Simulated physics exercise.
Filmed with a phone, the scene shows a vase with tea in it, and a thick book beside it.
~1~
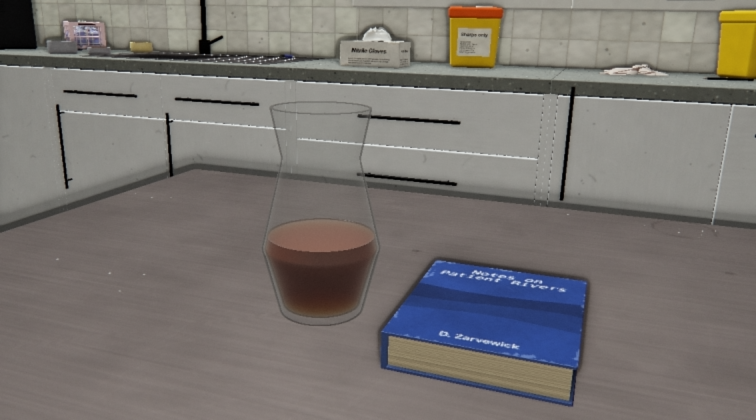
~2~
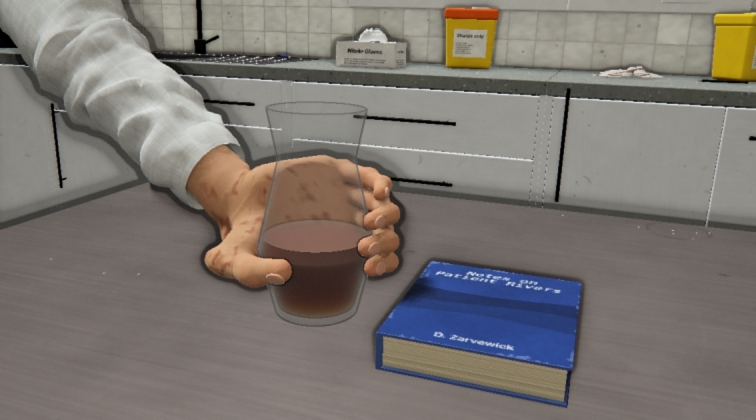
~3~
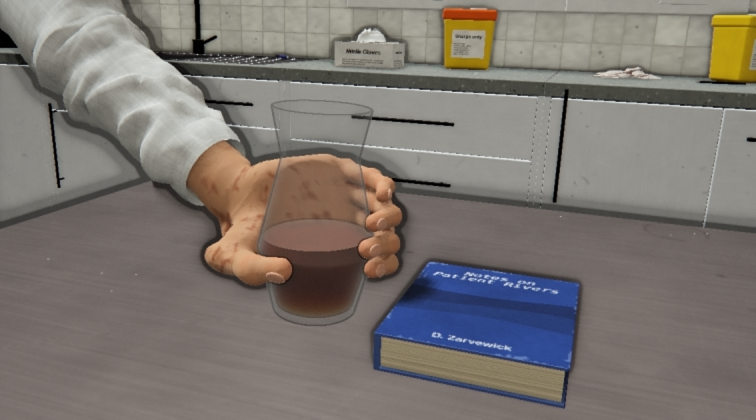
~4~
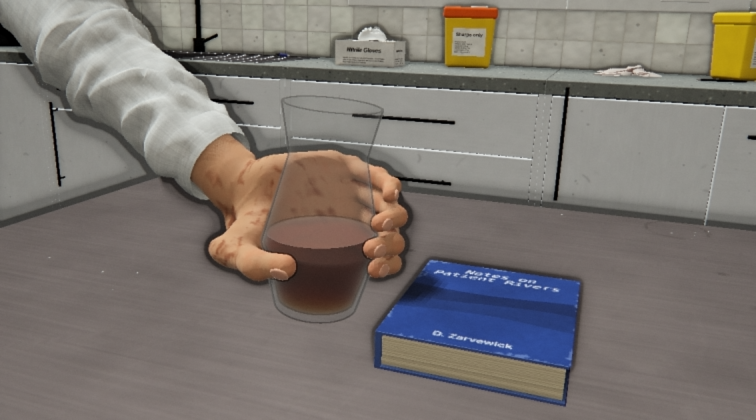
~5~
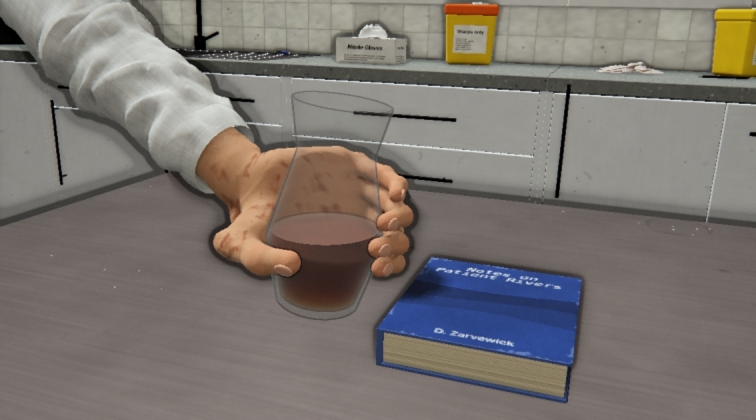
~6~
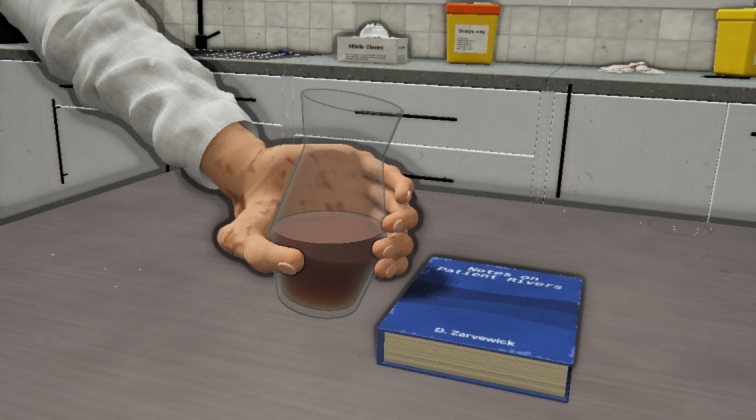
The clip opens on a clear glass vase partly filled with brownish-red liquid, standing upright beside a thick blue book on a table. A hand in a white sleeve takes hold of it from the left, then gradually tilts it slightly, its top leaning right towards the book.
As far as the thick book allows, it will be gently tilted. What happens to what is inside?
No mess.
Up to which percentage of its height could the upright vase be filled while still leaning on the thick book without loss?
About 80 per cent.
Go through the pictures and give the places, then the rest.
In the first frame, it stands upright; vase (321, 208) about a third full.
The second frame shows a hand takes hold; vase about a third full, surface at (317, 235); thick book (487, 322).
The third frame shows tipping on its foot; vase (318, 208) about a third full.
In the fourth frame, the top moves towards the thick book; vase about a third full, surface at (322, 233); thick book (486, 321).
The fifth frame shows on the way over; vase (331, 201) about a third full.
In the sixth frame, it is leaning; vase about a third full, surface at (330, 227); thick book (488, 318).
Shortly, the vase leans by about 25°; none is lost.
Then, the vase leans by about 40°; none is lost.
At the finish, the vase leans by about 45°, against the thick book; none is lost.
